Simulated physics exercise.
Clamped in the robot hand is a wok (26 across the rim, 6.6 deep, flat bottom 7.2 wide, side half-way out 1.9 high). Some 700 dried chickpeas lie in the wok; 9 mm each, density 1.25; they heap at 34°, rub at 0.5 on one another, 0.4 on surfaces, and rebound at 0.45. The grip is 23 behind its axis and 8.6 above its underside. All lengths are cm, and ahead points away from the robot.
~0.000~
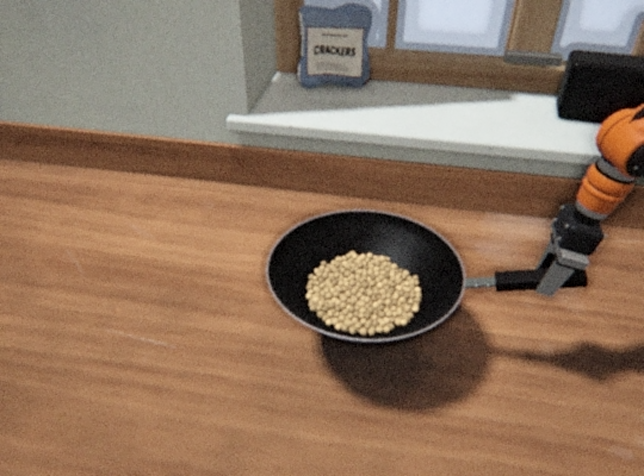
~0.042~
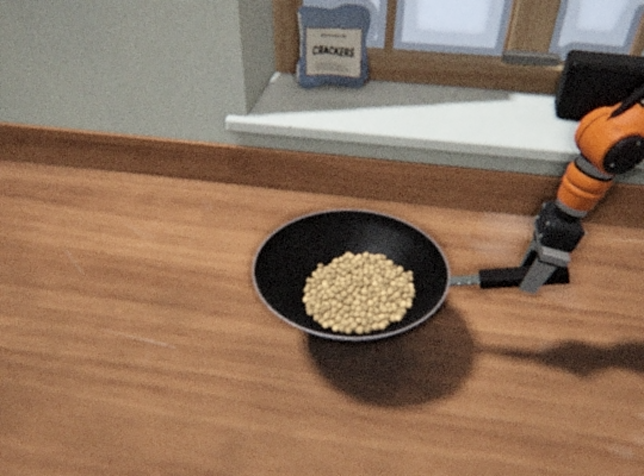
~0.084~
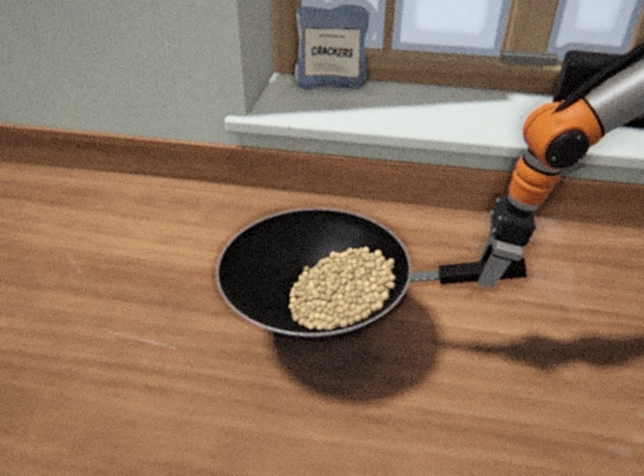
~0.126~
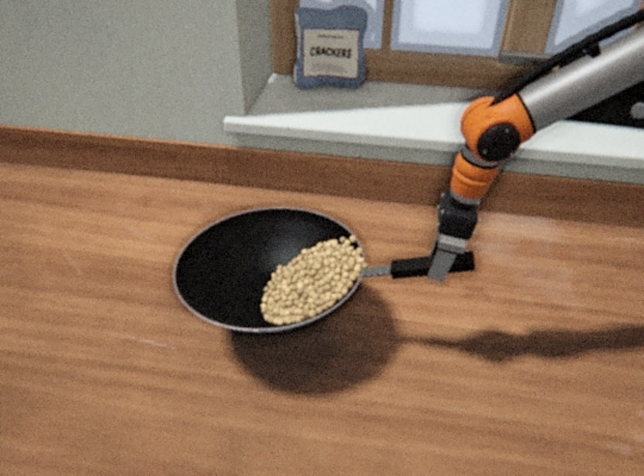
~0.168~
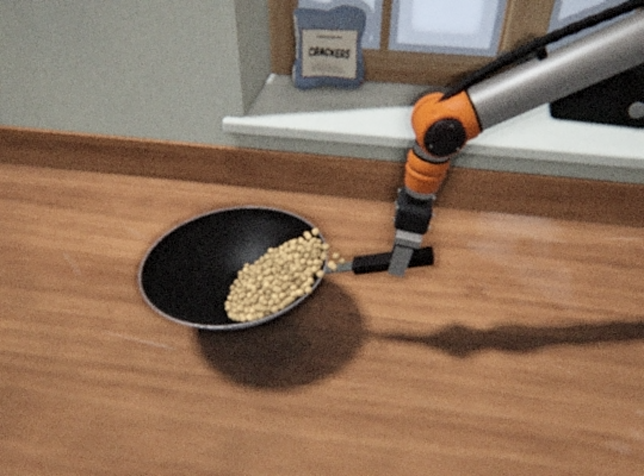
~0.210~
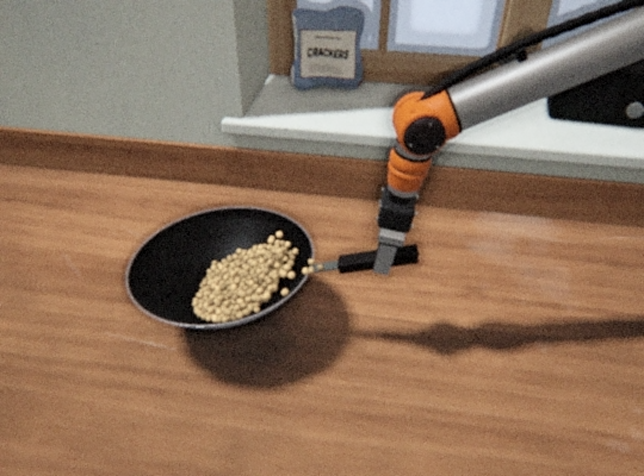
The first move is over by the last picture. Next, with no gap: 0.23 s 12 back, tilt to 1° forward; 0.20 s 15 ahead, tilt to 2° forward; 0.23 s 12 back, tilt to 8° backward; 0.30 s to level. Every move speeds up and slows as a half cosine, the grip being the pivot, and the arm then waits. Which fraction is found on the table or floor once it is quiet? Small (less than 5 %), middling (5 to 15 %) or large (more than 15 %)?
Answer: Large; more than 15 % of the dried chickpeas finish on the table or floor.
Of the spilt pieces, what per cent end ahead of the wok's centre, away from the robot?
Roughly 100 per cent.
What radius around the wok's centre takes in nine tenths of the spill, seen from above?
Roughly 40 cm.
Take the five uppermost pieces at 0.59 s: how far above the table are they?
Roughly 18 cm.
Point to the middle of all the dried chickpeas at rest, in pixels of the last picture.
Near (285, 285).
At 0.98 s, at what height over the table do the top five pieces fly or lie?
Roughly 15 cm.
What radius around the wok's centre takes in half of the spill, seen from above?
Roughly 18 cm.
After 0.59 s, tilted 2° forward, highest piece 19 above the table; 558 in the wok, 120 on the table or floor, 26 in flight or on a rim.
After 0.98 s, tilted 6° backward, highest piece 15 above the table; 564 in the wok, 140 on the table or floor.
After 1.37 s, level, highest piece 12 above the table; 564 in the wok, 140 on the table or floor.
After 2.42 s, level, highest piece 12 above the table; 564 in the wok, 140 on the table or floor.
At rest, 564 in the wok, 140 on the table or floor. That is 20 % on the table or floor.
